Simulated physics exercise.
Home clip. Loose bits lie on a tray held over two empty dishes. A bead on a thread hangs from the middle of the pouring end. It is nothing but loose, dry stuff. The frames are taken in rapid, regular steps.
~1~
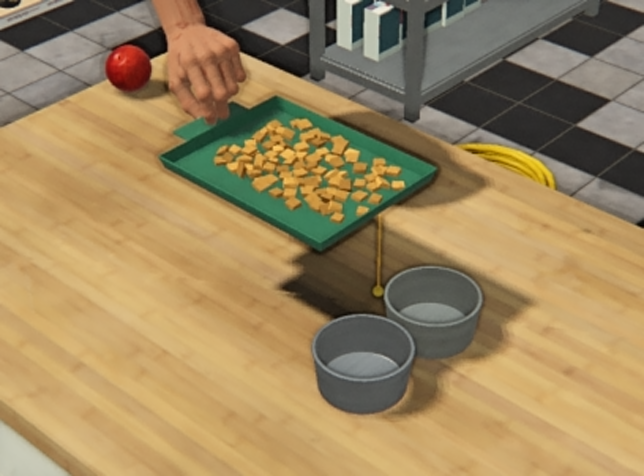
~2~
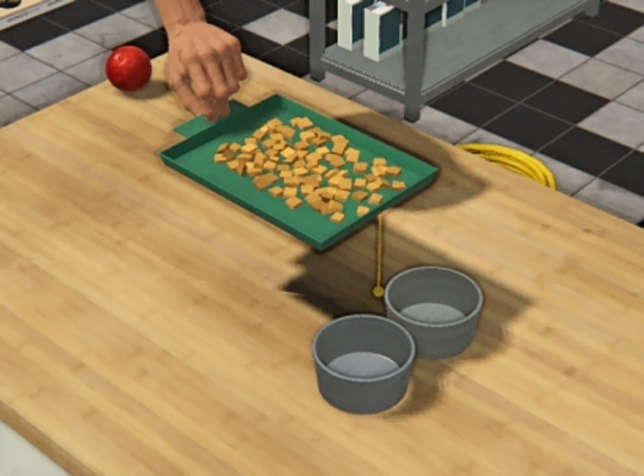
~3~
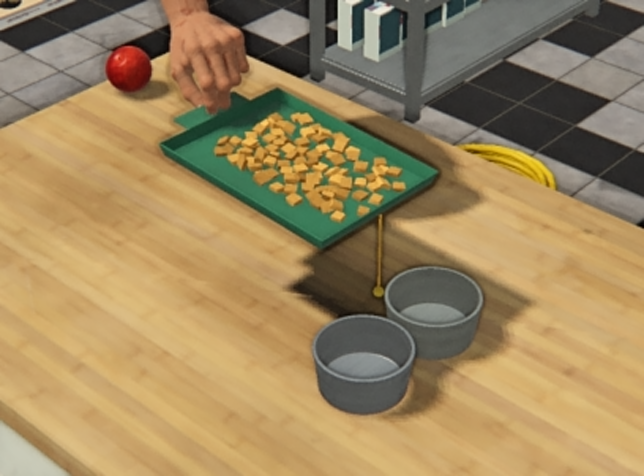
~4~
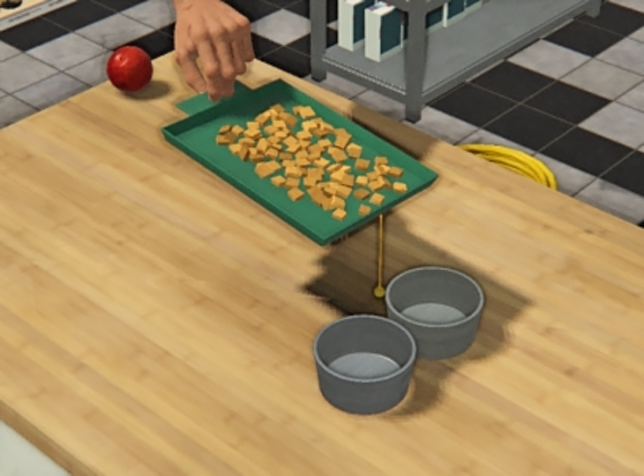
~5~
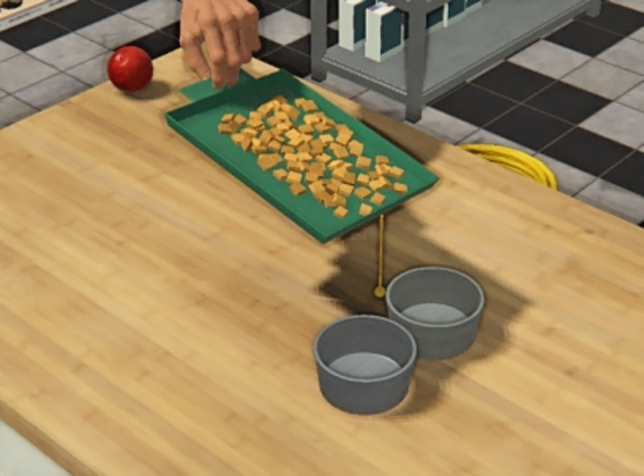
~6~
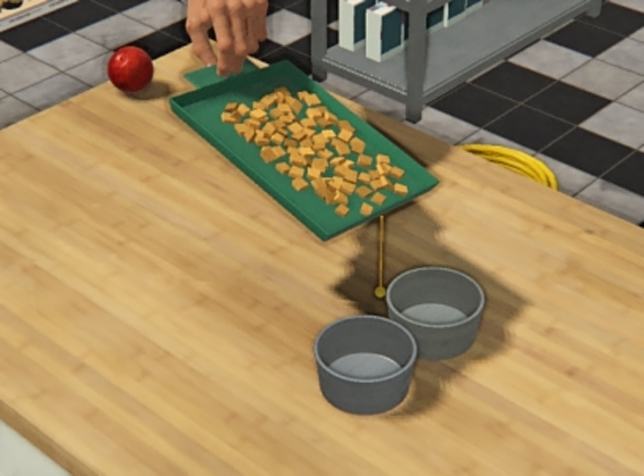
On a wooden counter, a hand gradually tilts a green tray of small tan squares.
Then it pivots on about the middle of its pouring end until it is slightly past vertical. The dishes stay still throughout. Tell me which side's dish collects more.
The right side's.
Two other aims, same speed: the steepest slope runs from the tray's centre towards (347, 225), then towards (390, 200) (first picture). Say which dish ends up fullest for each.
At the first place the dish on the left, at the second the right dish.
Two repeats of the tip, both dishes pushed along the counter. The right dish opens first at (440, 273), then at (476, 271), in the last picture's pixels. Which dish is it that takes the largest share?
For the first place, the dish on the right side; for the second, the dish on the right side.
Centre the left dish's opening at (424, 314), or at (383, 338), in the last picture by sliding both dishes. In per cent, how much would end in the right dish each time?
Trial 1 around 20 percent, trial 2 around 80 percent.
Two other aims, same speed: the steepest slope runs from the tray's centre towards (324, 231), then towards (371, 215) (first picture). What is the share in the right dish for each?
I'd say roughly 0 percent with the first slope, 40 percent with the other.
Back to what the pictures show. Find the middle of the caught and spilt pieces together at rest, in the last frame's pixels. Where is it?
Near pixel (435, 314).
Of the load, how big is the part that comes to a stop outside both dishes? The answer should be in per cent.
Roughly 30 percent.
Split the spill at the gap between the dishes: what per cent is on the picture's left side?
Near 10 %.
Just after the last frame, tray tipped steeply; every one on the tray.
A moment on, tray tipped past a quarter turn; just a few on the tray; just a few in the left dish; roughly two thirds in the right dish; roughly a quarter outside both; about a tenth in the air.
Further on, tray tipped past a quarter turn; just a few in the left dish; roughly two thirds in the right dish; roughly a third outside both.
When it is over, tray tipped past a quarter turn; just a few in the left dish; roughly two thirds in the right dish; roughly a third outside both.
